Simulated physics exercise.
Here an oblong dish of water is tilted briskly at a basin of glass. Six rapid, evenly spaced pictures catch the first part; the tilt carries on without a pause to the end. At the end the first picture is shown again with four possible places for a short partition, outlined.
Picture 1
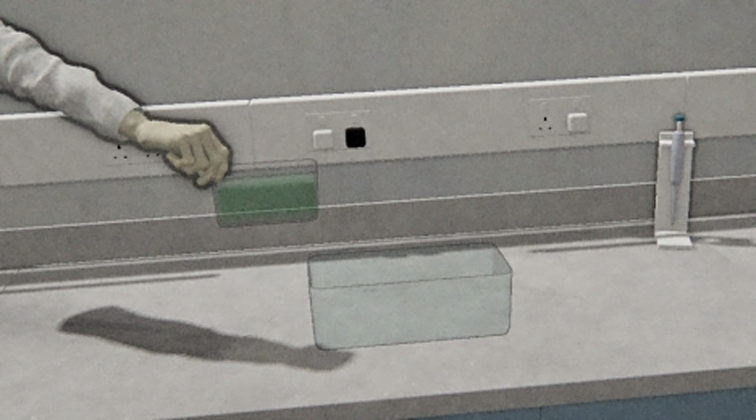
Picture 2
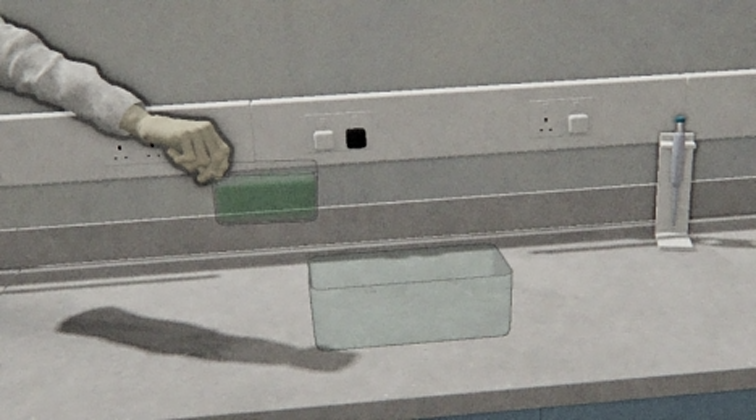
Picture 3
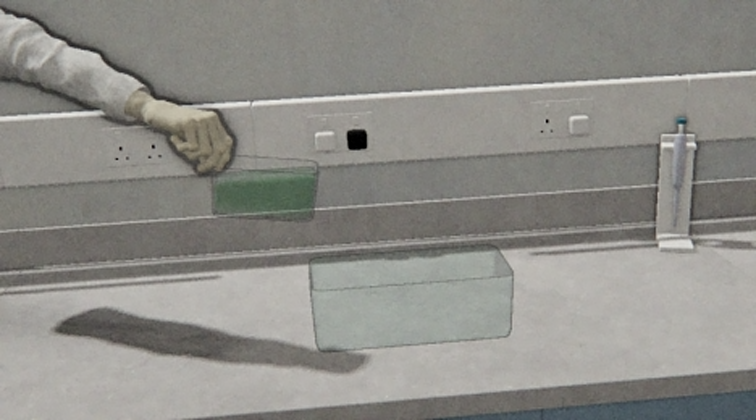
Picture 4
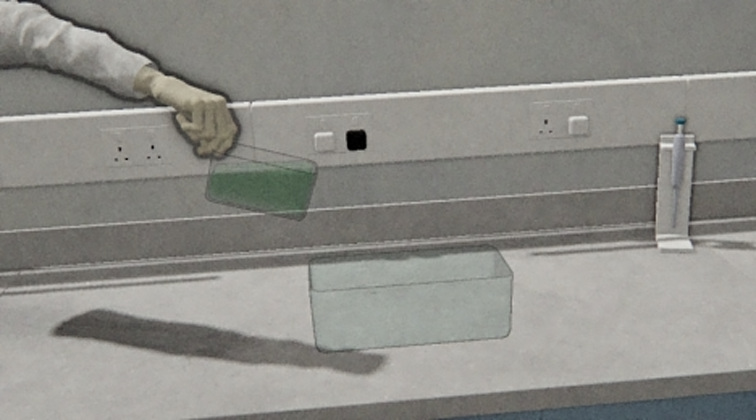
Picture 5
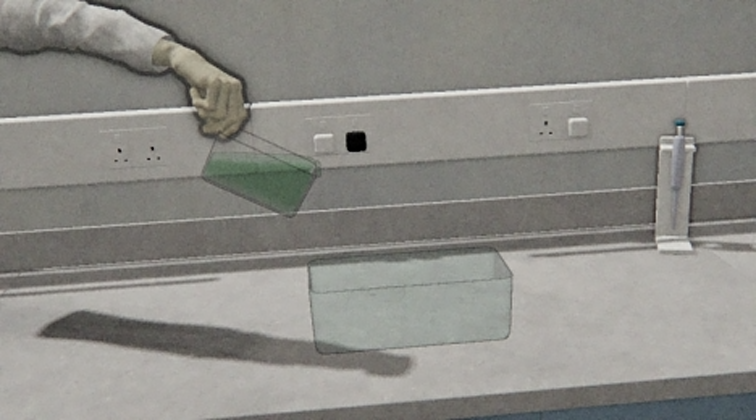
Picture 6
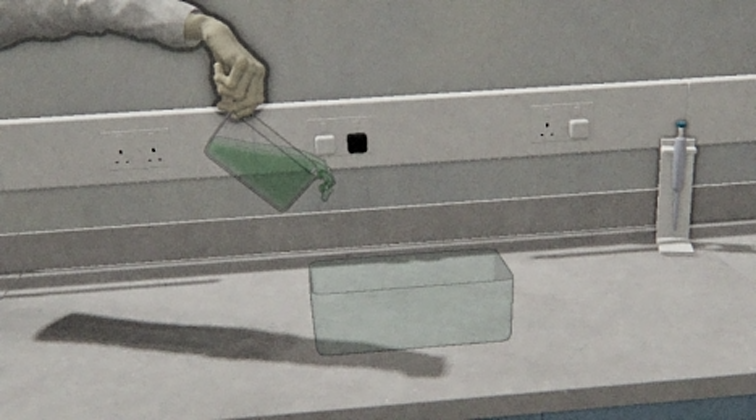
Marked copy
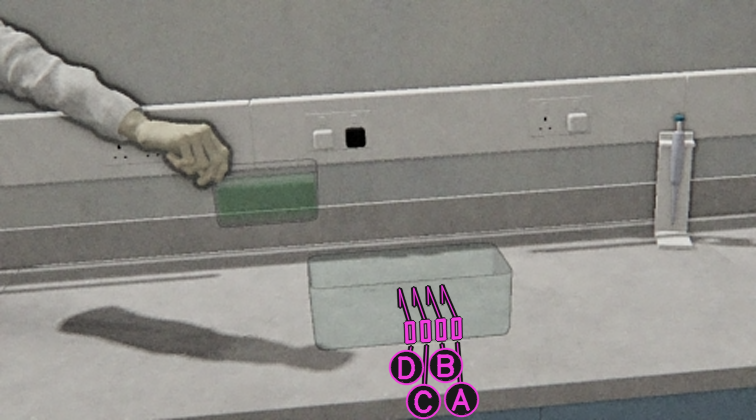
On a pale laboratory bench against a grey wall, a gloved hand holds a small clear oblong dish of green liquid upright, above and left of a larger glass basin. The hand rises and moves right, tilting the dish steeply rightward, and green liquid begins to run over its lower lip.
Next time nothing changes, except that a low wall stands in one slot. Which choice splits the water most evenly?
Go for C.
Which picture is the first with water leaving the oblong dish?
Picture 5.
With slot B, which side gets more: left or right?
The left one.
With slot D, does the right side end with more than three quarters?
No, it does not.
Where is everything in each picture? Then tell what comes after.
In the first frame, upright, lip at (315, 165); basin from (315, 349) to (510, 332); nothing has left yet.
In the second frame, tipped about 2°, lip at (316, 166); nothing has left yet.
In the third frame, tipped about 8°, lip at (317, 167); nothing has left yet.
In the fourth frame, tipped about 17°, lip at (316, 167); nothing has left yet.
In the fifth frame, tipped about 29°, lip at (316, 169); water is over the lip, down to (316, 169).
In the sixth frame, tipped about 43°, lip at (317, 170); water is over the lip, down to (325, 194).
In magenta, A at (457, 342); B at (442, 344); C at (426, 345); D at (411, 346).
If A is chosen, about 73 % ends left of the wall and 20 % right of it; 7 % is lost outside.
If B is chosen, about 67 % ends left of the wall and 22 % right of it; 11 % is lost outside.
If C is chosen, about 51 % ends left of the wall and 42 % right of it; 6 % is lost outside.
If D is chosen, about 33 % ends left of the wall and 63 % right of it; 5 % is lost outside.
